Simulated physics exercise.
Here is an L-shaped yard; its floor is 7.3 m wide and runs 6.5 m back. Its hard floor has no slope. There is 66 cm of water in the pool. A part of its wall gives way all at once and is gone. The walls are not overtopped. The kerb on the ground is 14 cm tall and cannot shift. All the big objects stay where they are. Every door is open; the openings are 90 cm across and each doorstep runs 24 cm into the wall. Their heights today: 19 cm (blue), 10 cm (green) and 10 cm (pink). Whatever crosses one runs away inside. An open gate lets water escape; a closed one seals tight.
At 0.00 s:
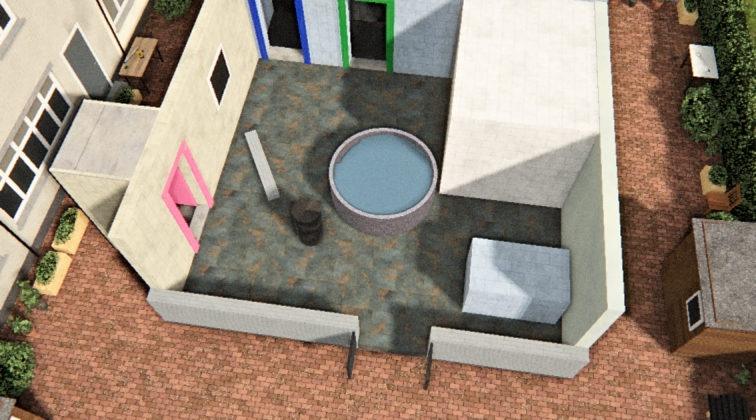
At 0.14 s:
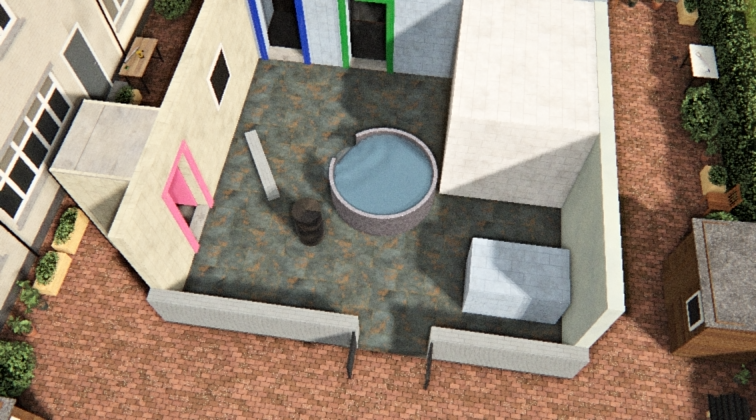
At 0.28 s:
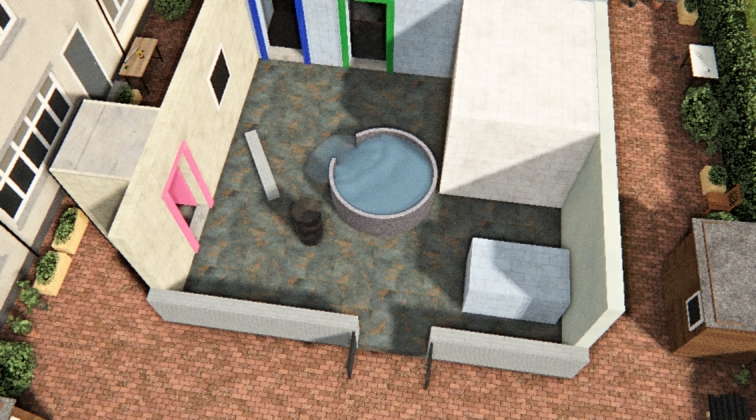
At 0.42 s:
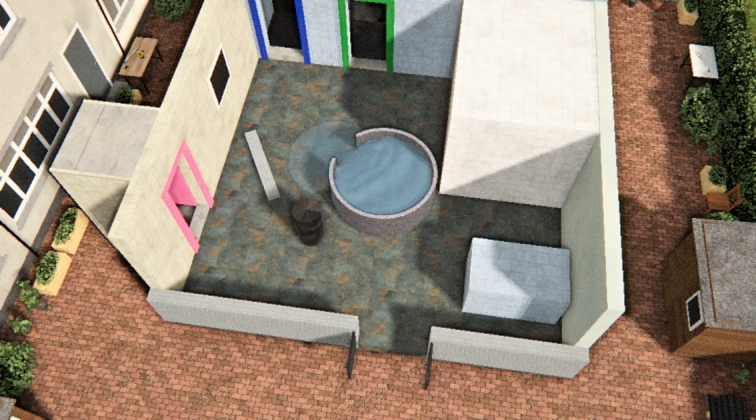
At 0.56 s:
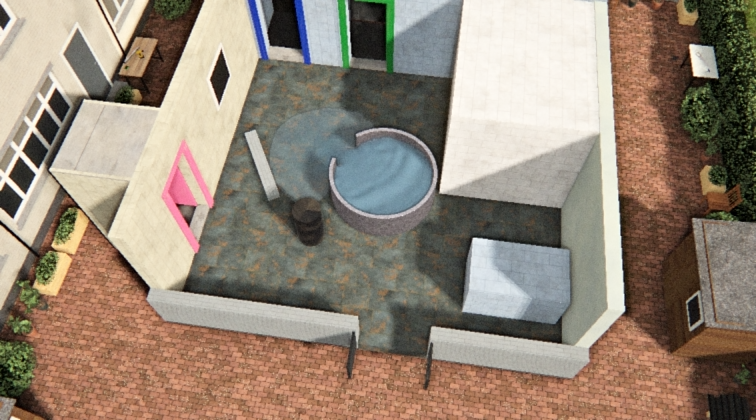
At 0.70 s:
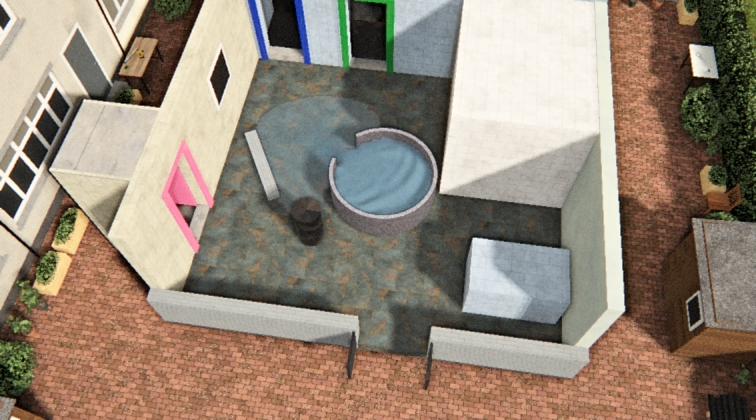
Water pouring through a gap in a round pool's wall and spreading across a walled courtyard floor, passing around a pale slab.
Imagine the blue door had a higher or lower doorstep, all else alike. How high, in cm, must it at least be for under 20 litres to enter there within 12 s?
At least 25 cm or so.
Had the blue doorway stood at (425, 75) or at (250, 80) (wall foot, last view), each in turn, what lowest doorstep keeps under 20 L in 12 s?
About 12.0 and 21 cm.
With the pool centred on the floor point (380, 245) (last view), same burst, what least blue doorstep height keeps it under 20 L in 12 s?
About 26 cm.
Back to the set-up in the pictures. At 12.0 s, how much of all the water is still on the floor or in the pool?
About 96 per cent.
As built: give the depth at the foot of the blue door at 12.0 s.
About 13.0 cm.
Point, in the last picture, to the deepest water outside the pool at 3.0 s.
Around (274, 59).
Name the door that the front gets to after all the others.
The pink one.
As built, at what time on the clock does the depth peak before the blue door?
Near 2.4 s.
After 1.4 s water covers 25 % of the floor, deepest (32 cm) near (340, 167); 3 cm at the blue door, 0 litres in over its 19 cm doorstep.
After 3.0 s water covers 35 % of the floor, deepest (30 cm) near (274, 59); 26 cm at the blue door, 38 litres in over its 19 cm doorstep.
After 12.0 s water covers 85 % of the floor, deepest (14 cm) near (246, 97); 13 cm at the blue door, 57 litres in over its 19 cm doorstep.
At the blue door as built, the water arrived by 1.3 s and peaked near 30 cm at 2.4 s.
With a doorstep of 23 cm, 30 litres would have come in within the 12 s; with 27 cm, 13 litres. So under 20 litres takes about 25 cm.
